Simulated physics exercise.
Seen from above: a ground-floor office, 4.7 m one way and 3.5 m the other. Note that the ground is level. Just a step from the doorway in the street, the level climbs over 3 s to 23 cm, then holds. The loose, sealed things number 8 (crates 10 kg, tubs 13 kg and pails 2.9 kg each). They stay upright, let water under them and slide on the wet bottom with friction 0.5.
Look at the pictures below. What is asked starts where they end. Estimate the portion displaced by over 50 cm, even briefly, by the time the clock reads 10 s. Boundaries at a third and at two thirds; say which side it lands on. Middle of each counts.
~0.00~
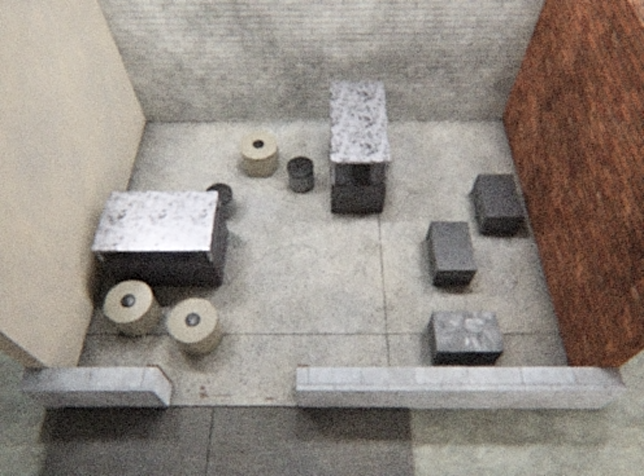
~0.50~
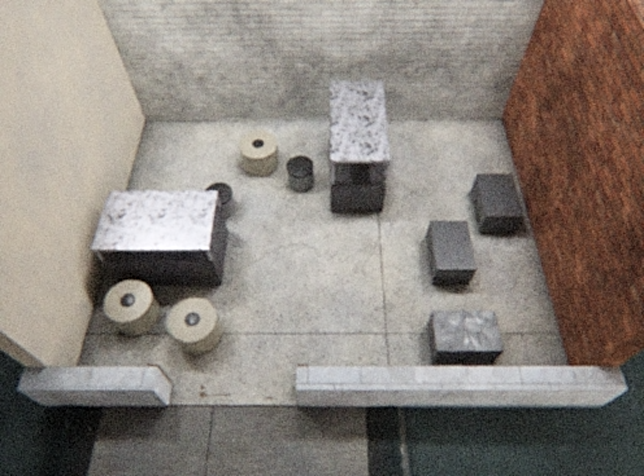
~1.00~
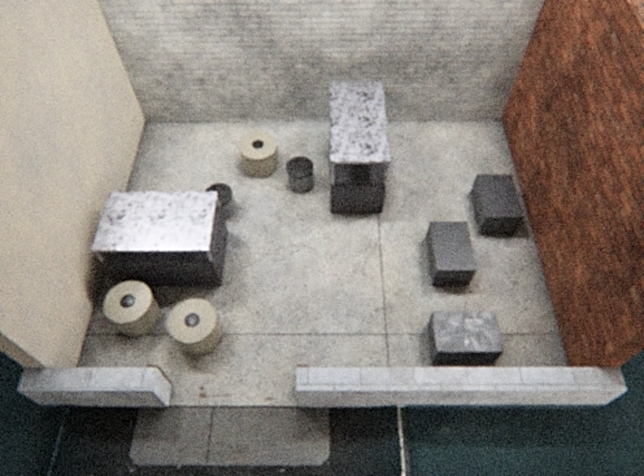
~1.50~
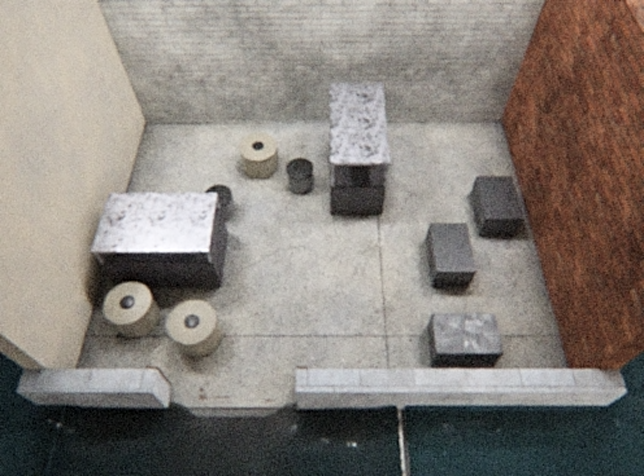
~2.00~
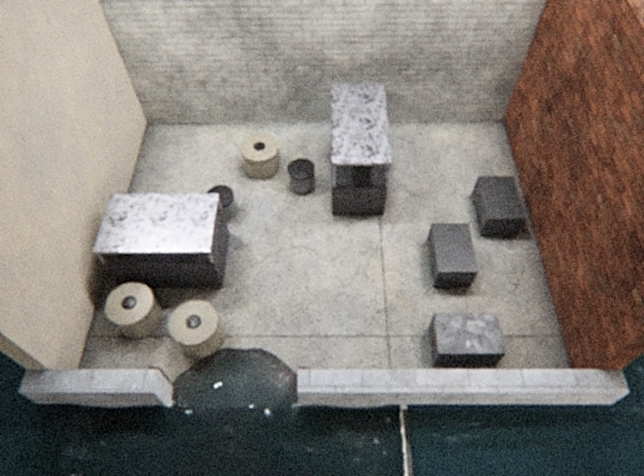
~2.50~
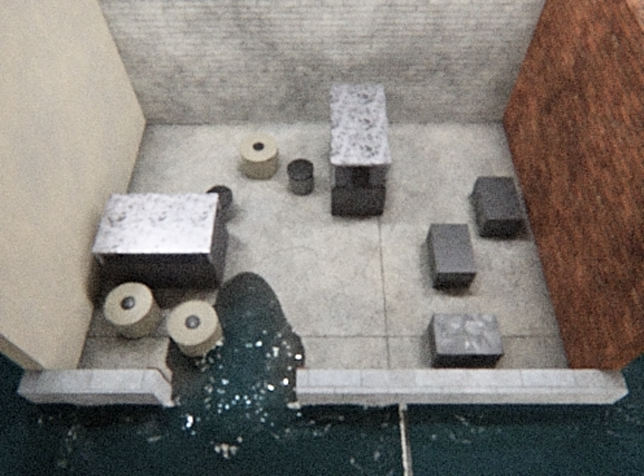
It falls in the high range.
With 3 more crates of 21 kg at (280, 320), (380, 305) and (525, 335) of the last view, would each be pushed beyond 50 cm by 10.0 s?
Result, in listed order: Exceeded / not exceeded / not exceeded.
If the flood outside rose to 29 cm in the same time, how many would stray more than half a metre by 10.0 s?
Under that setup the answer is 7.
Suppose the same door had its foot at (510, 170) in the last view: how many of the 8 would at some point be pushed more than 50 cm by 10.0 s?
In that case the number is 4.
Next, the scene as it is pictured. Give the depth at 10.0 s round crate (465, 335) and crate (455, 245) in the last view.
5 and 9 cm.
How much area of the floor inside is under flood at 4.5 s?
At that time the wet patch spans about 8.0 m2.
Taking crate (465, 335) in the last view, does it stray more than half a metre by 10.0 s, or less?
Within.
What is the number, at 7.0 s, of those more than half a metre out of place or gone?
By then the count is 2.
After 3.5 s 0 of 8 are over 50 cm from their spots; 0 afloat.
After 4.5 s 2 of 8 are over 50 cm from their spots; 3 afloat.
After 7.0 s 2 of 8 are over 50 cm from their spots; 2 afloat.
After 10.0 s 6 of 8 are over 50 cm from their spots, and 6 have been at some point; 7 afloat.
